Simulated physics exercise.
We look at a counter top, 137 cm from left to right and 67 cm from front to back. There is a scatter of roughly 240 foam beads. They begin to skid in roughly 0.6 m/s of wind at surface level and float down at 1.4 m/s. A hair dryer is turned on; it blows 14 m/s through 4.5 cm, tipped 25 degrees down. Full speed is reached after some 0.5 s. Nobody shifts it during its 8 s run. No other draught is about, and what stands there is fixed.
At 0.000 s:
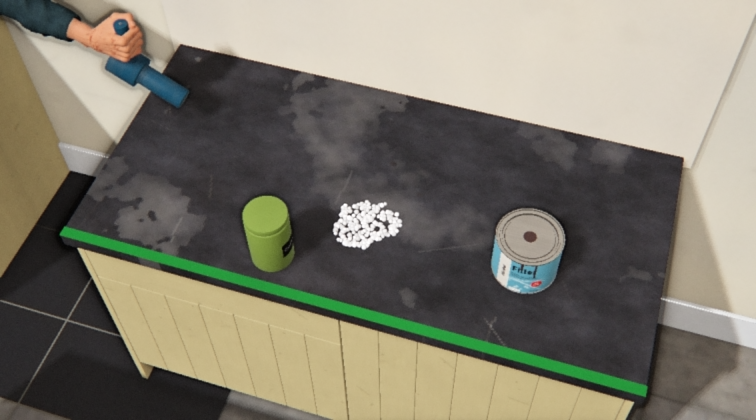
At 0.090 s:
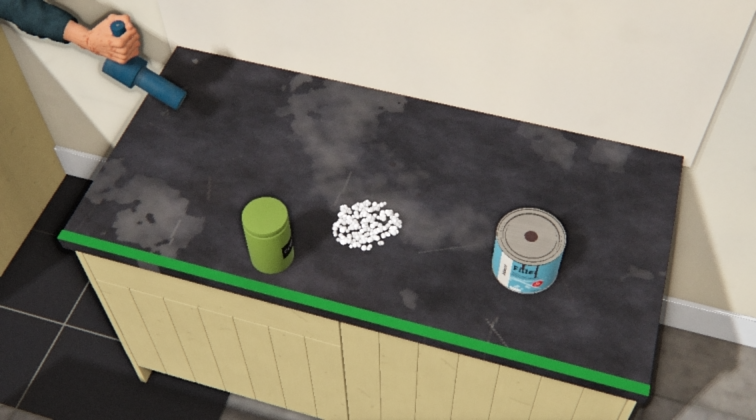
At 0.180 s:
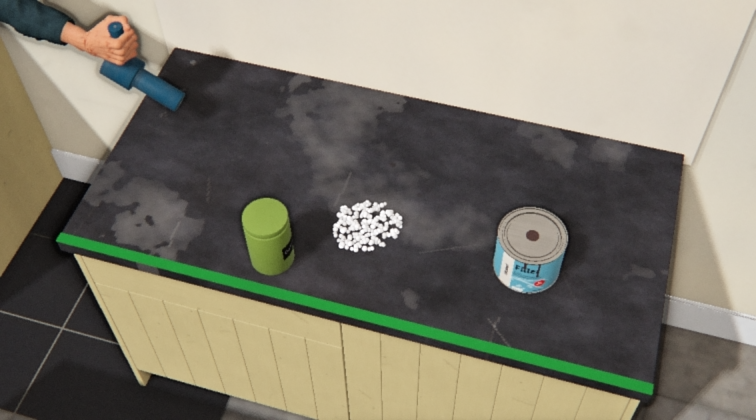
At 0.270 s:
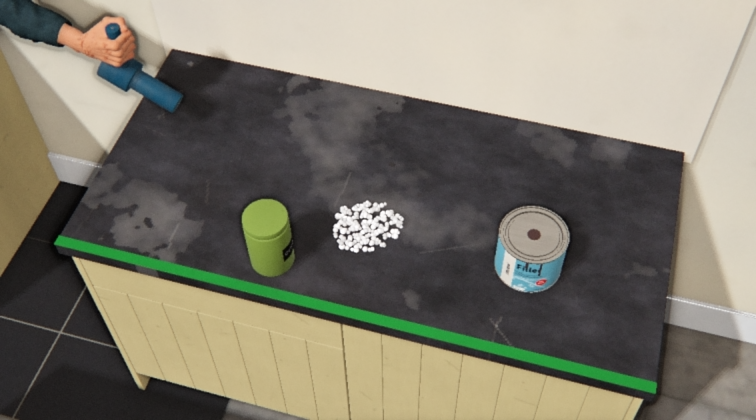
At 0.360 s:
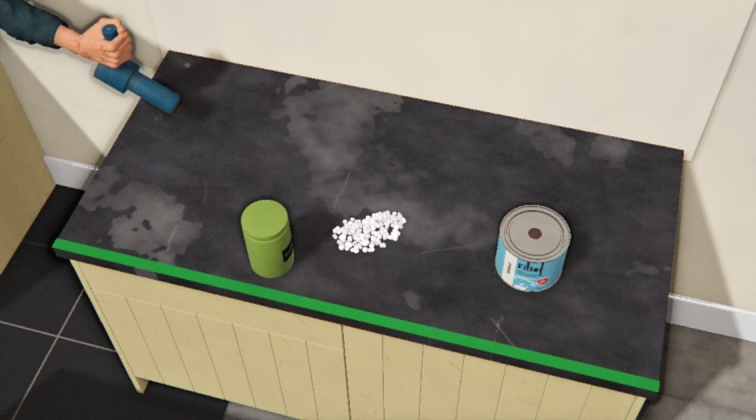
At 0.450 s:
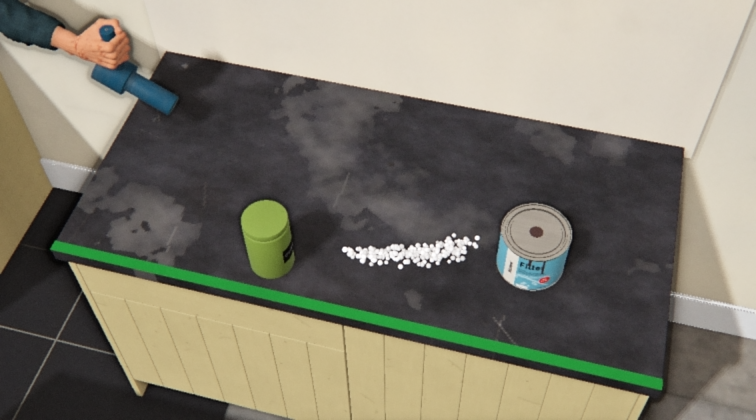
A dark, grey-blotched counter top with a green front edge, above pale wooden cupboard doors, is seen from above at an angle, the view drifting very slightly. A hand at the upper left holds a blue hair dryer pointed across the surface, with white foam beads lying between a green jar and a blue-and-white tin. The beads lie still, then skid rightward, stretching into a ragged band towards the tin.
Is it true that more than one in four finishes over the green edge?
Answer: Yes.
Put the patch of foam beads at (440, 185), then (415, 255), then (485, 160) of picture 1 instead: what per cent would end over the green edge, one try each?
In turn about 0 %, 90 %, 0 %.
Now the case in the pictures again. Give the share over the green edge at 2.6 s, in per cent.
Near 90 %.
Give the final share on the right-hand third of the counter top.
Some 2 per cent.
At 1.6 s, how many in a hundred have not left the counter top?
Some 2 per cent.
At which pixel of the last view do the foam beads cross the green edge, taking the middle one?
At about (535, 361).
After 1.6 s the count stands so, 94 % are over the green edge.
After 2.6 s the count stands so, 94 % are over the green edge.
After 4.4 s the count stands so, 94 % are over the green edge.
After 8.0 s, at the end, 94 % are over the green edge.
